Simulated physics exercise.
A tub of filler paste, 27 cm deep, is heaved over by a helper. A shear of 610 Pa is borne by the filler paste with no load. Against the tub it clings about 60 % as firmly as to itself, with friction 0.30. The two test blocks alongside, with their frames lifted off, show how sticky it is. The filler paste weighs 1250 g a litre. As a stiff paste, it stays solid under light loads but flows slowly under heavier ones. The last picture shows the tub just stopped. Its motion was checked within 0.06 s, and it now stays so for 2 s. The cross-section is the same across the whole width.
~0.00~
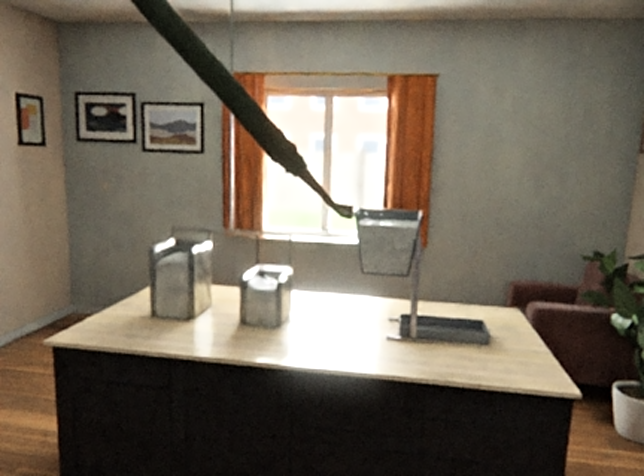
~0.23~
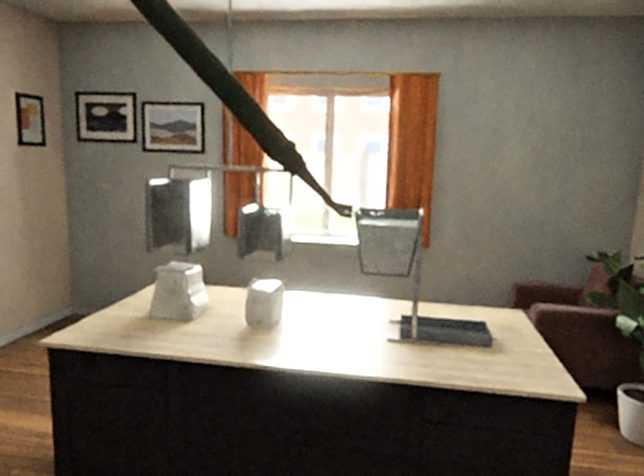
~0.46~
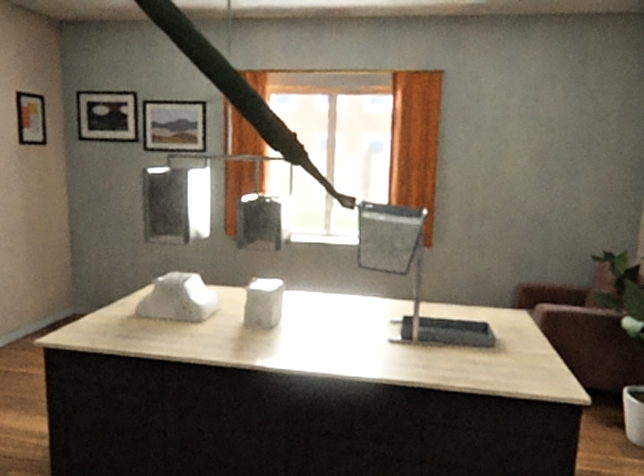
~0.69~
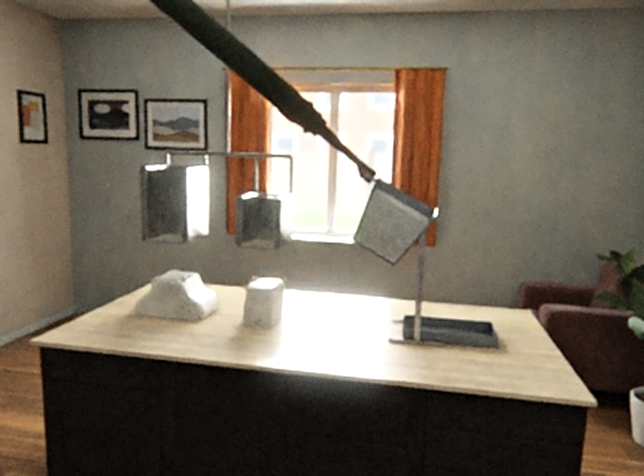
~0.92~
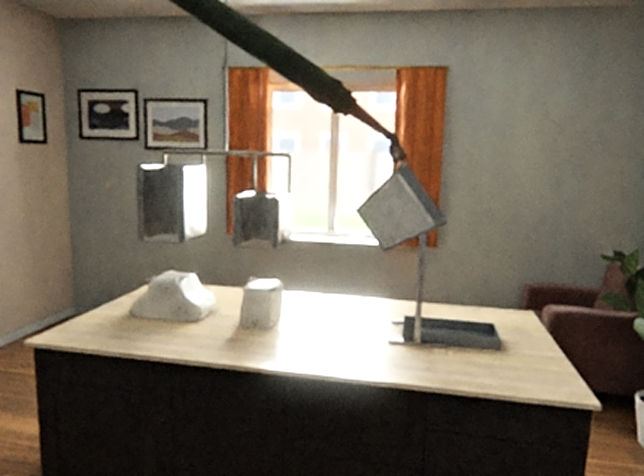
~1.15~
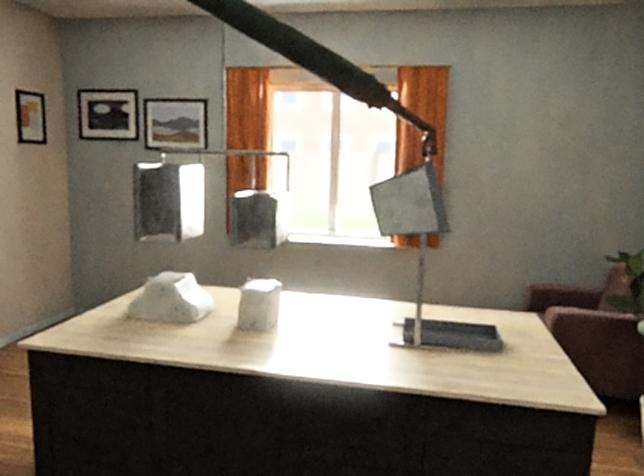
In a living room, two metal sleeves rose off pale blocks on a table and the left block slumped into a low mound, then a dark arm tilted a grey tub up toward the right.
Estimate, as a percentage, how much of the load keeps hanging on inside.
100 %.
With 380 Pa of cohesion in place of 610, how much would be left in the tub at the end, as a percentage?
Roughly 70 per cent.
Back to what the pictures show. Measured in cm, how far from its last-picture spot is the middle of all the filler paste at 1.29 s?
Some 1 cm.
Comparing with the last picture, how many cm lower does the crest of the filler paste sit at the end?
The top ends up some 2 cm below its level in the last picture.
After 1.29 s, the tub is at 74 degrees and holds 100 %.
After 1.46 s, the tub is at 74 degrees and holds 100 %.
After 1.63 s, the tub is at 74 degrees and holds 100 %.
After 1.80 s, the tub is at 74 degrees and holds 100 %.
After 3.15 s, the tub is at 74 degrees and holds 100 %.
